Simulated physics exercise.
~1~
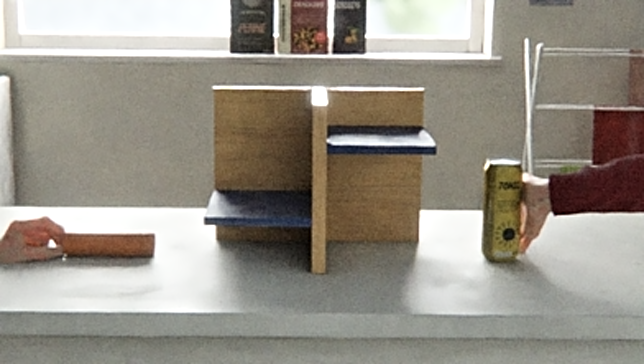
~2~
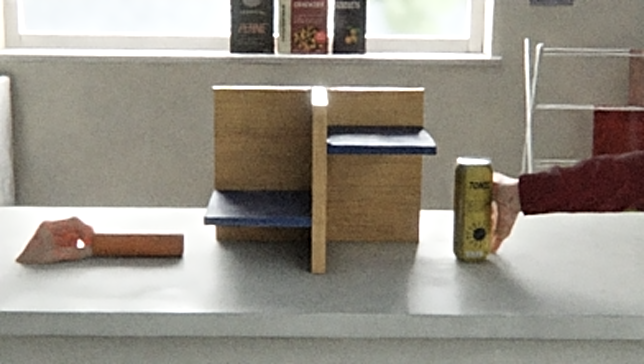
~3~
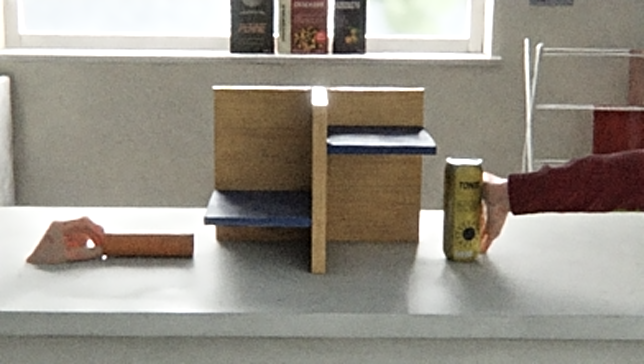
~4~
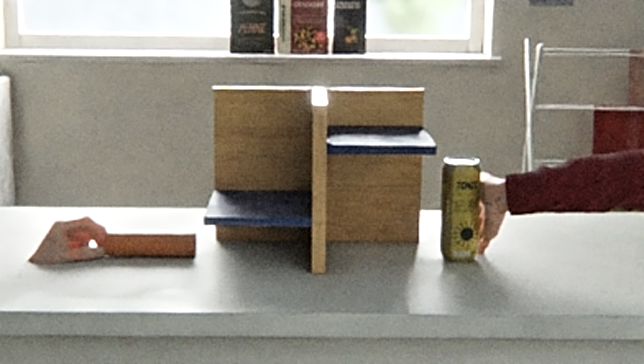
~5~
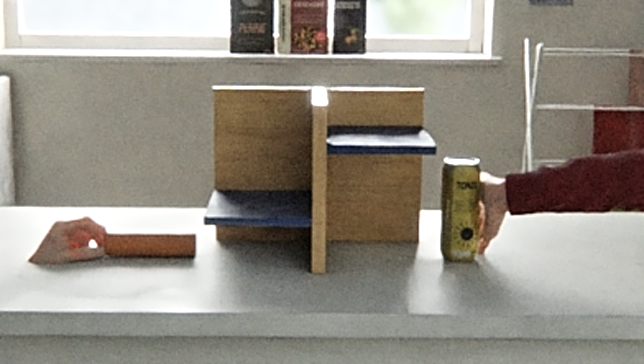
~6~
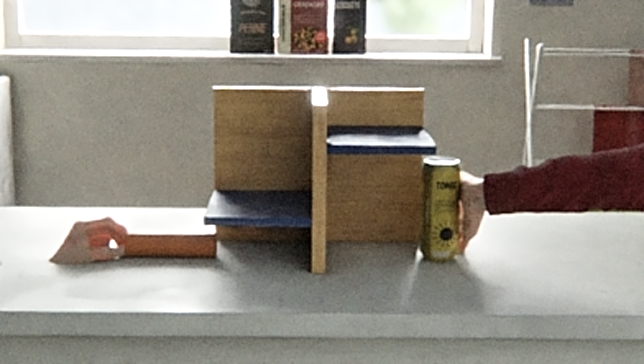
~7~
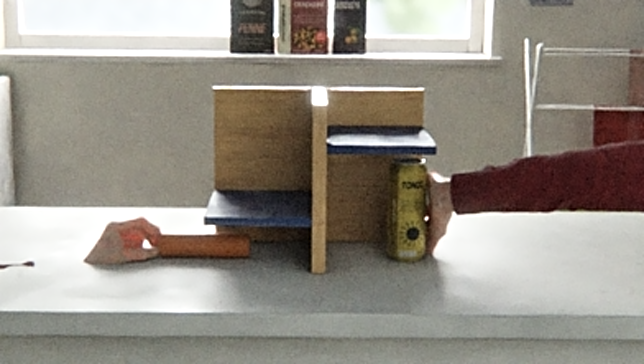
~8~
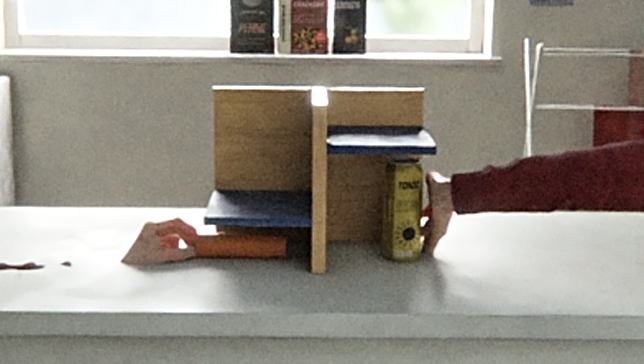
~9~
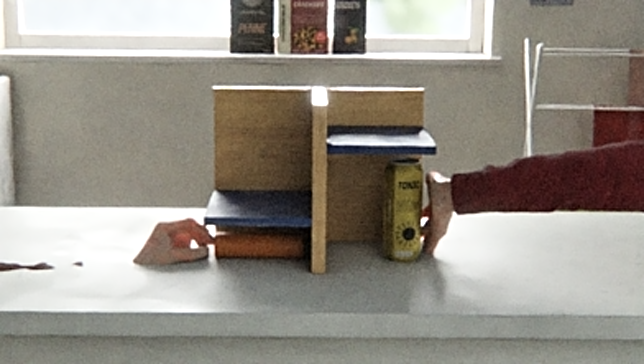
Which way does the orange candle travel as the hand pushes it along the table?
The orange candle moves to the right, lying on its side as it slides under the lower blue shelf.
